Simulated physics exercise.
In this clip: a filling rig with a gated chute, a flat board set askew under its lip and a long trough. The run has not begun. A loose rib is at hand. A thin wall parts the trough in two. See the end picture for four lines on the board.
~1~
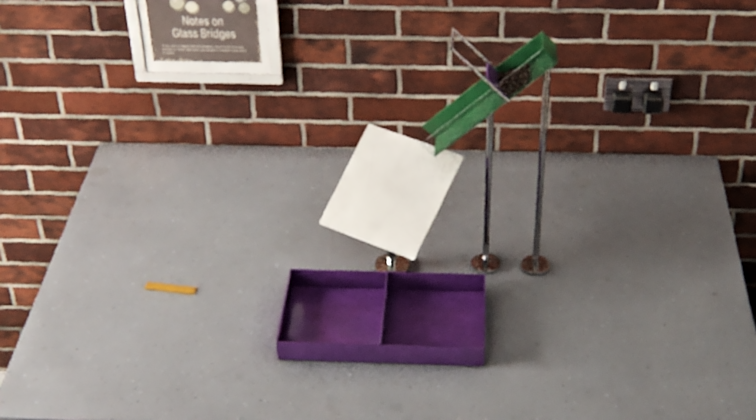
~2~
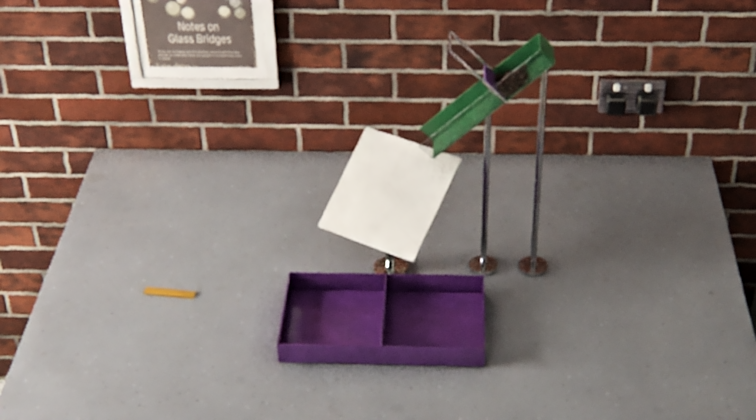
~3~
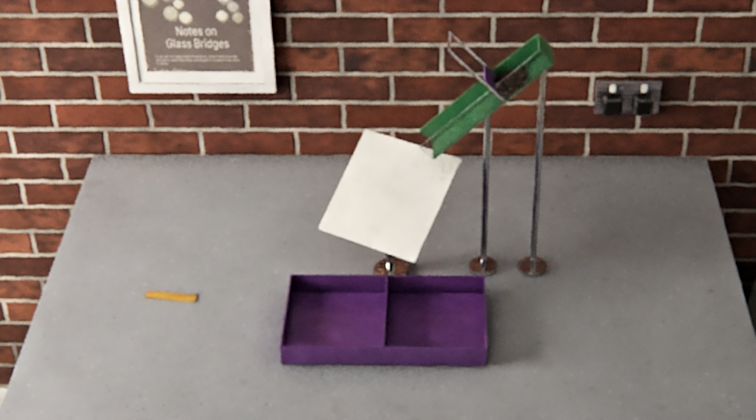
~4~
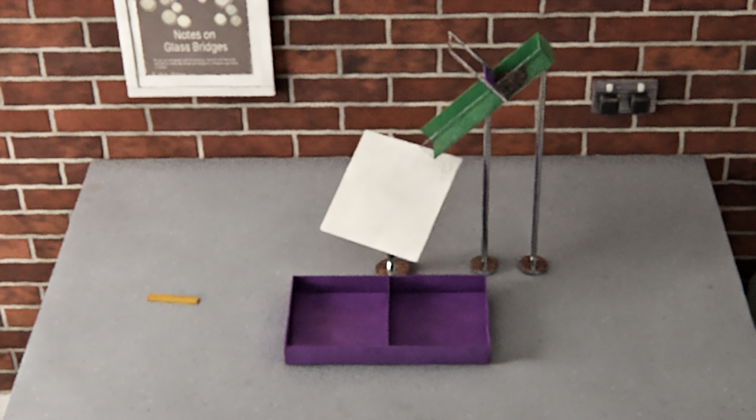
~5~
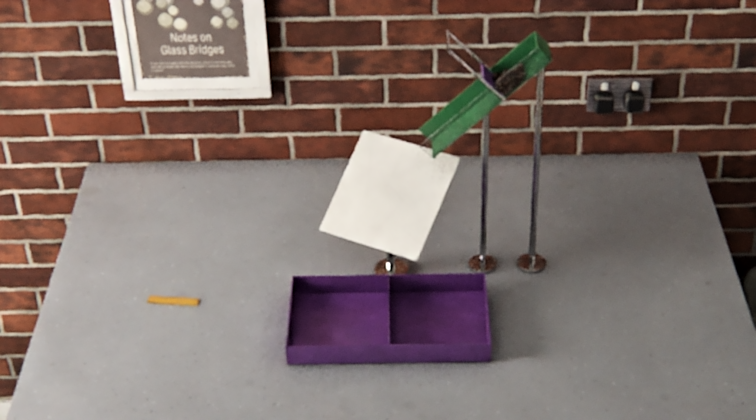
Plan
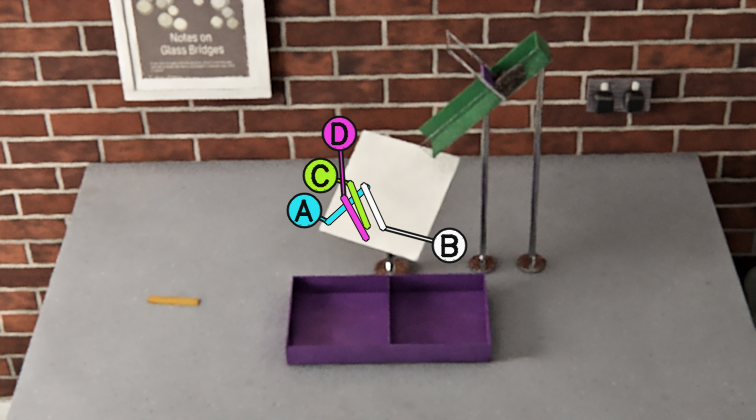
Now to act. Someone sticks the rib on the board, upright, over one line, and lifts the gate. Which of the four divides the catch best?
Best: B.
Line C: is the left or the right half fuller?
More lands on the left.
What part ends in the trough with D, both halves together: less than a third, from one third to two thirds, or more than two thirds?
It is more than two thirds.
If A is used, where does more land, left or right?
The left half.
On the marked copy, line A from (366, 187) to (328, 221); line B from (363, 185) to (383, 227); line C from (350, 183) to (367, 226); line D from (343, 197) to (365, 237).
With A, of what is caught, all in the left half, none in the right.
With B, of what is caught, about a third in the left half, about two thirds in the right.
With C, of what is caught, nearly all in the left half, a small part in the right.
With D, of what is caught, most in the left half, a small part in the right.
